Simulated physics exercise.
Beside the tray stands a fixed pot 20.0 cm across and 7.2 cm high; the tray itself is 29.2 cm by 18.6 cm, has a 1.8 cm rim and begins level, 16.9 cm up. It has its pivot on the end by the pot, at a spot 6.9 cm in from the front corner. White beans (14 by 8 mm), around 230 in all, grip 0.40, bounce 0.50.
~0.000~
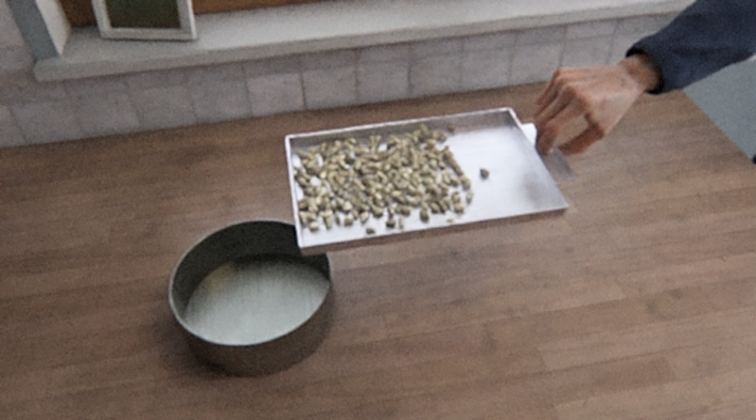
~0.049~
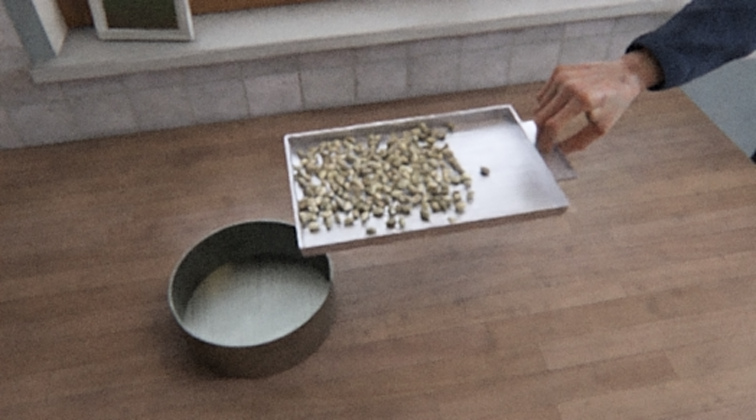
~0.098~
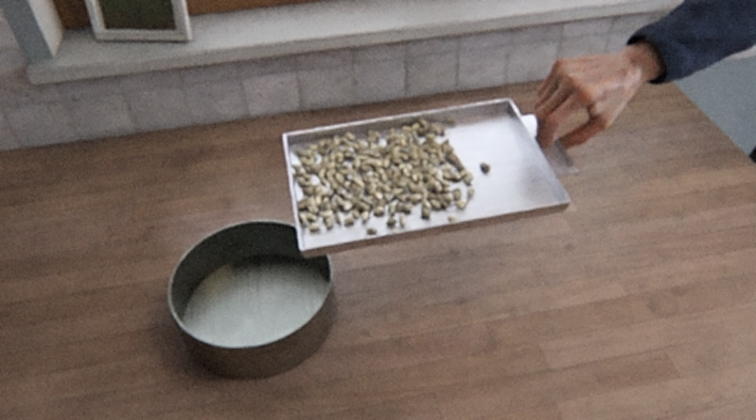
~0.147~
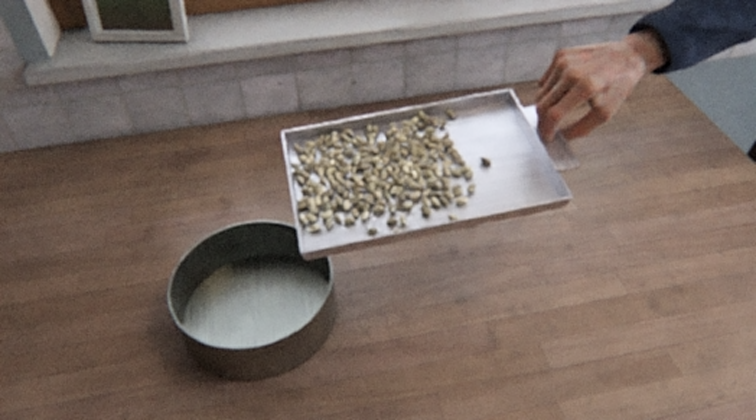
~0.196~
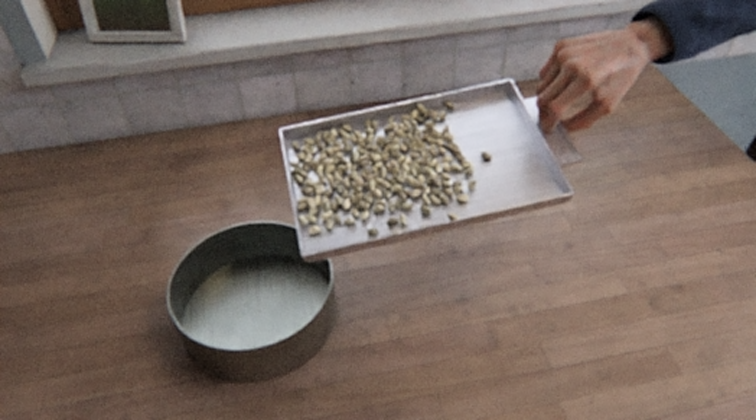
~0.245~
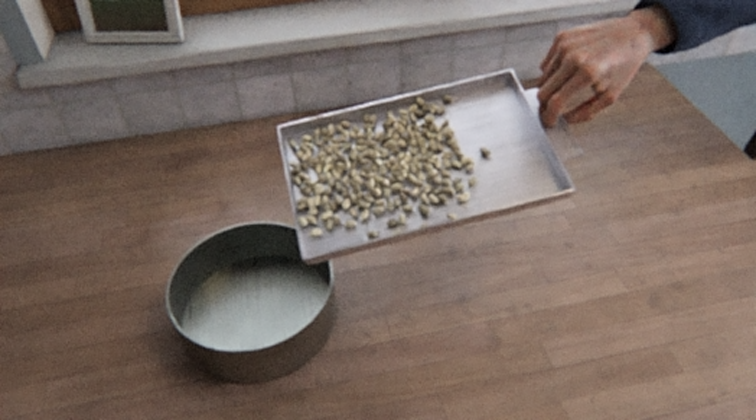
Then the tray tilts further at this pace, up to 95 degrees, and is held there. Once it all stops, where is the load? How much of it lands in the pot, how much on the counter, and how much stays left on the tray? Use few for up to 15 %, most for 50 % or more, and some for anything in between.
Share by place: Pot some, counter most, tray few.
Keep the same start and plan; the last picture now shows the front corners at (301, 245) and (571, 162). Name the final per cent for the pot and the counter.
Final per cent - pot 70, counter 30.
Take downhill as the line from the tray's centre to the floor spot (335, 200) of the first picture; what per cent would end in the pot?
Roughly 95 per cent.
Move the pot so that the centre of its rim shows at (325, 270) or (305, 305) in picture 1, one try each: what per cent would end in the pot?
The shares would be near 95 and 100 per cent respectively.
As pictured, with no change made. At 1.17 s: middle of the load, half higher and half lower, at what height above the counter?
The halfway line is at about 16 cm.
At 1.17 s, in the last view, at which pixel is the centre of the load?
Estimated centre of load: Around (336, 252).
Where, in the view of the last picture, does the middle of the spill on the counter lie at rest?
Look close to (346, 369) in the last picture.
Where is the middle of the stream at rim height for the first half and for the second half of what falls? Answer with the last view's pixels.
Roughly (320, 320) to start, and after that (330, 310).
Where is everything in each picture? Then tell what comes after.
Tray tilt 0 degrees, front corners at (302, 244) and (565, 205); middle of the pieces at (381, 174); pot at (252, 276), in the first frame.
Tray tilt 1 degrees, front corners at (303, 245) and (566, 203); middle of the pieces at (380, 173), in the second frame.
Tray tilt 3 degrees, front corners at (303, 247) and (567, 200); middle of the pieces at (380, 171), in the third frame.
Tray tilt 6 degrees, front corners at (304, 250) and (569, 196), lowest corner left front; middle of the pieces at (380, 168), in the fourth frame.
Tray tilt 9 degrees, front corners at (304, 253) and (570, 192), lowest corner left front; middle of the pieces at (379, 165), in the fifth frame.
Tray tilt 13 degrees, front corners at (305, 256) and (572, 188), lowest corner left front; middle of the pieces at (379, 162); pot at (251, 280). Its pace works out near 70 degrees a second, in the sixth frame.
After 0.80 s, tilt 52 degrees; the tray holds 100 %, the pot 0 %.
After 1.17 s, tilt 77 degrees; the tray holds 75 %, the pot 5 %.
After 1.63 s, tilt 95 degrees; the tray holds 5 %, the pot 40 %.
At rest (2.5 s), pot 40 %, counter 60 %, tray 0 %.
